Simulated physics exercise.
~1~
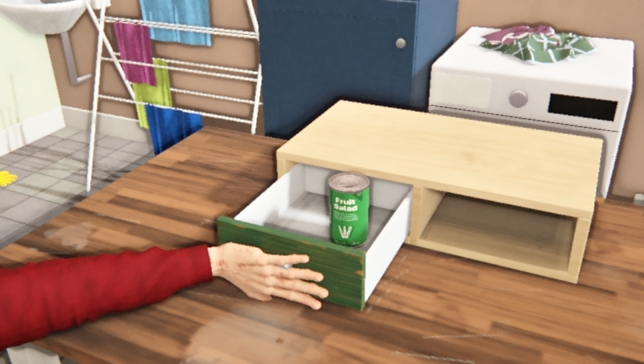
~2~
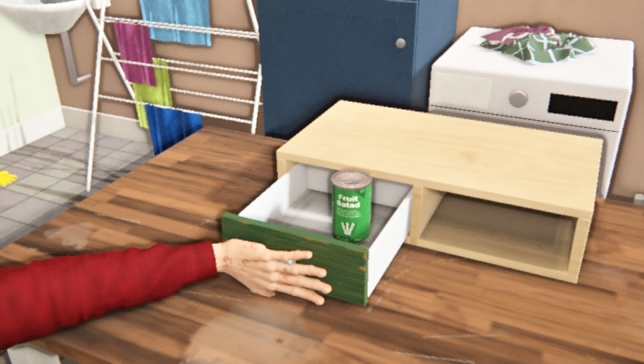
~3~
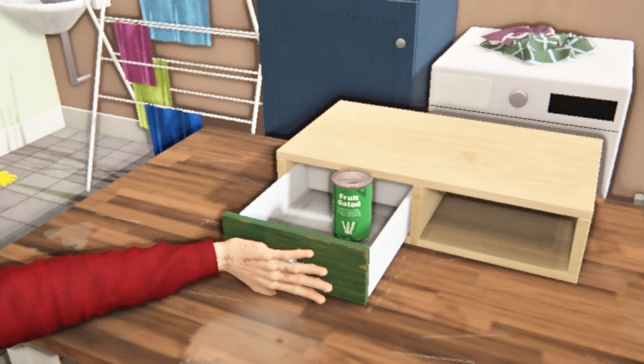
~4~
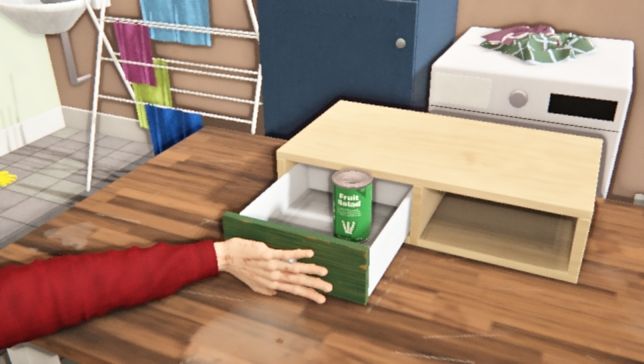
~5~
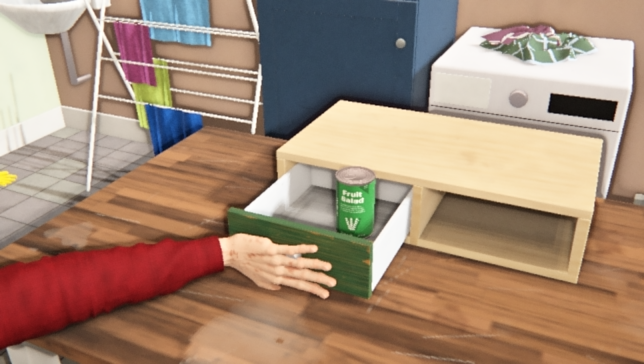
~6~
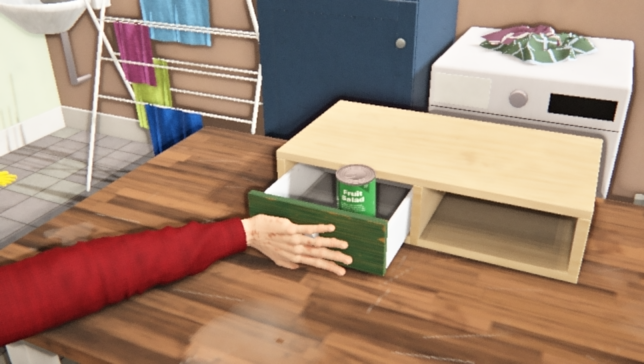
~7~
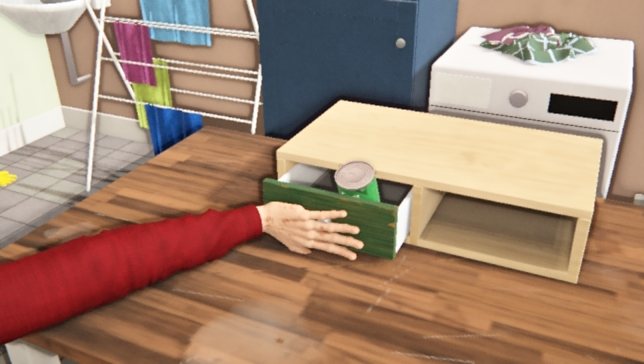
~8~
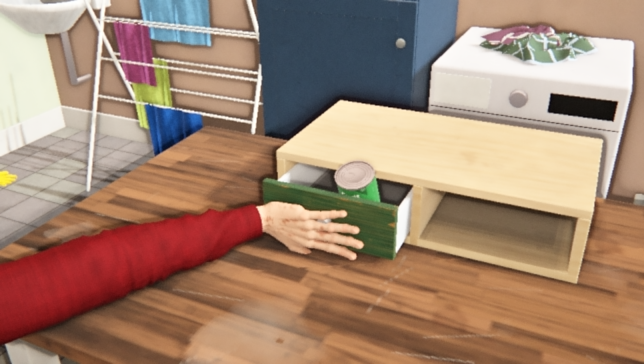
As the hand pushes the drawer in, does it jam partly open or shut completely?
The drawer does not close. It jams partly open, with the green can leaning inside it near the cabinet top.
